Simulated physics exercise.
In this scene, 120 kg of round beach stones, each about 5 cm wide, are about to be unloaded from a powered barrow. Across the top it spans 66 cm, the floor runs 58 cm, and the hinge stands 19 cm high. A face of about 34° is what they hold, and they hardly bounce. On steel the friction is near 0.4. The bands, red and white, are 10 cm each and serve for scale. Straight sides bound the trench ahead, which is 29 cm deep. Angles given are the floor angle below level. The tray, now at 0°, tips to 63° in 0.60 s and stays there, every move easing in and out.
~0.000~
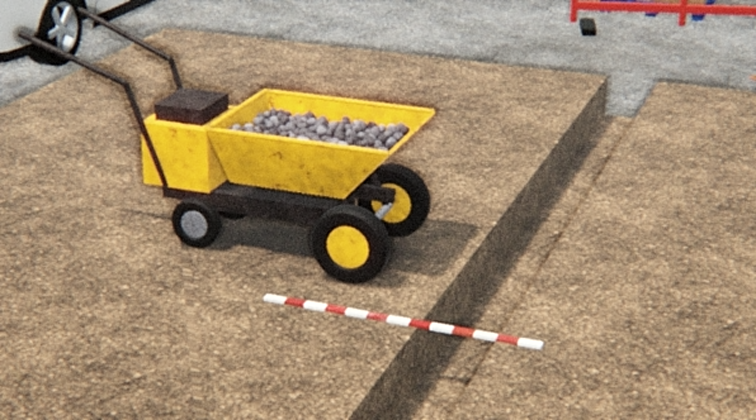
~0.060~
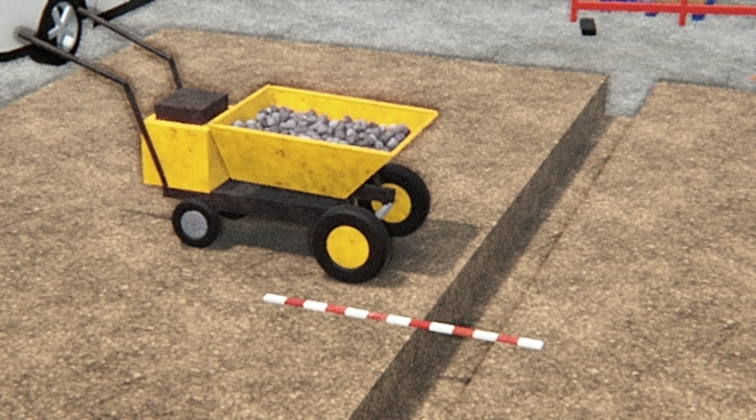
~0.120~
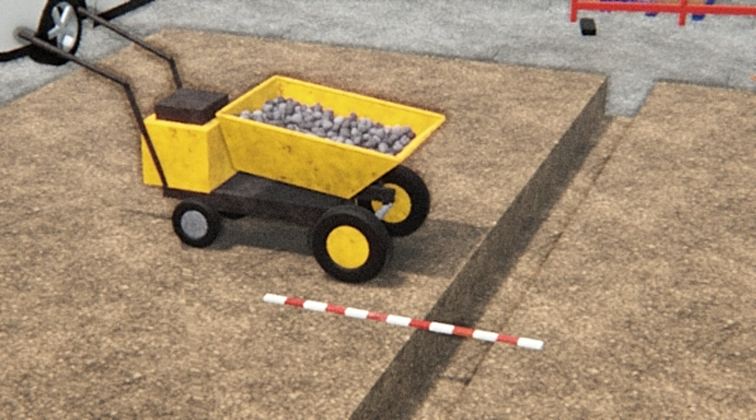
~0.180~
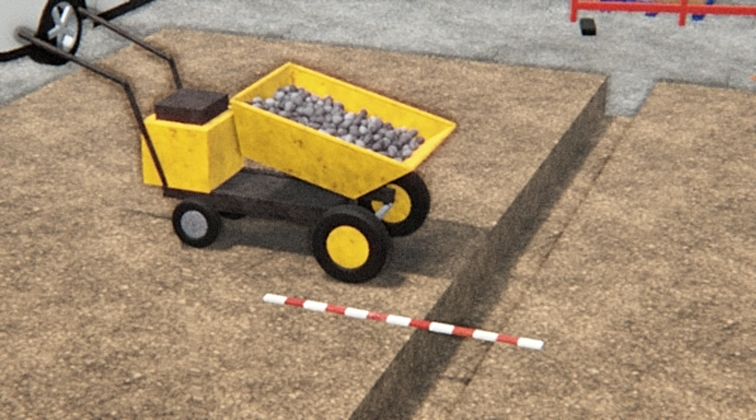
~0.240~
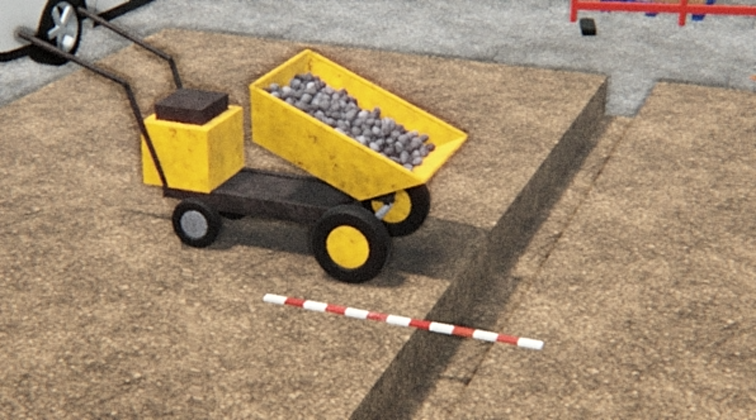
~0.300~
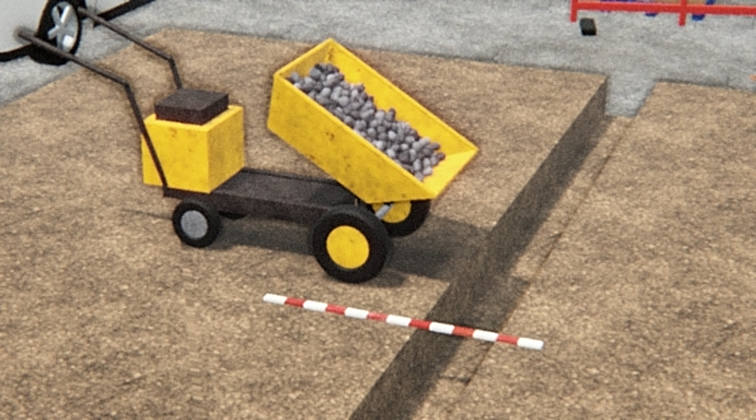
Yellow barrow tray of grey stones tilting steadily forward to the right, its rear rising beside a trench and red-and-white striped pole.
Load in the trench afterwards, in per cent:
53 %.
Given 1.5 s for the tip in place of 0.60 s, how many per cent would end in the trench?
That works out at about 80 in a hundred.
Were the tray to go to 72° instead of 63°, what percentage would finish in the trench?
Roughly 60% would end there.
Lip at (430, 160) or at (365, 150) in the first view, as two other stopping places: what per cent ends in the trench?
First place: Near 15%; second place: Near 80%.
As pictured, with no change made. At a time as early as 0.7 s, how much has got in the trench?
15 per cent, give or take.
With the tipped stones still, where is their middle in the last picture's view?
I'd put it close to (525, 310).
After 0.4 s the floor is at 53°; 100 % in the tray; the foremost stones are at (447, 201).
After 0.7 s the floor is at 63°; 84 % in the tray, 15 % in the trench; the foremost stones are at (527, 258).
After 1.0 s the floor is at 63°; 21 % in the tray, 34 % in the trench, 45 % past the trench; the foremost stones are at (674, 318).
After 3.0 s the floor is at 63°; 0 % in the tray, 53 % in the trench, 47 % past the trench; the foremost stones are past the picture's edge.
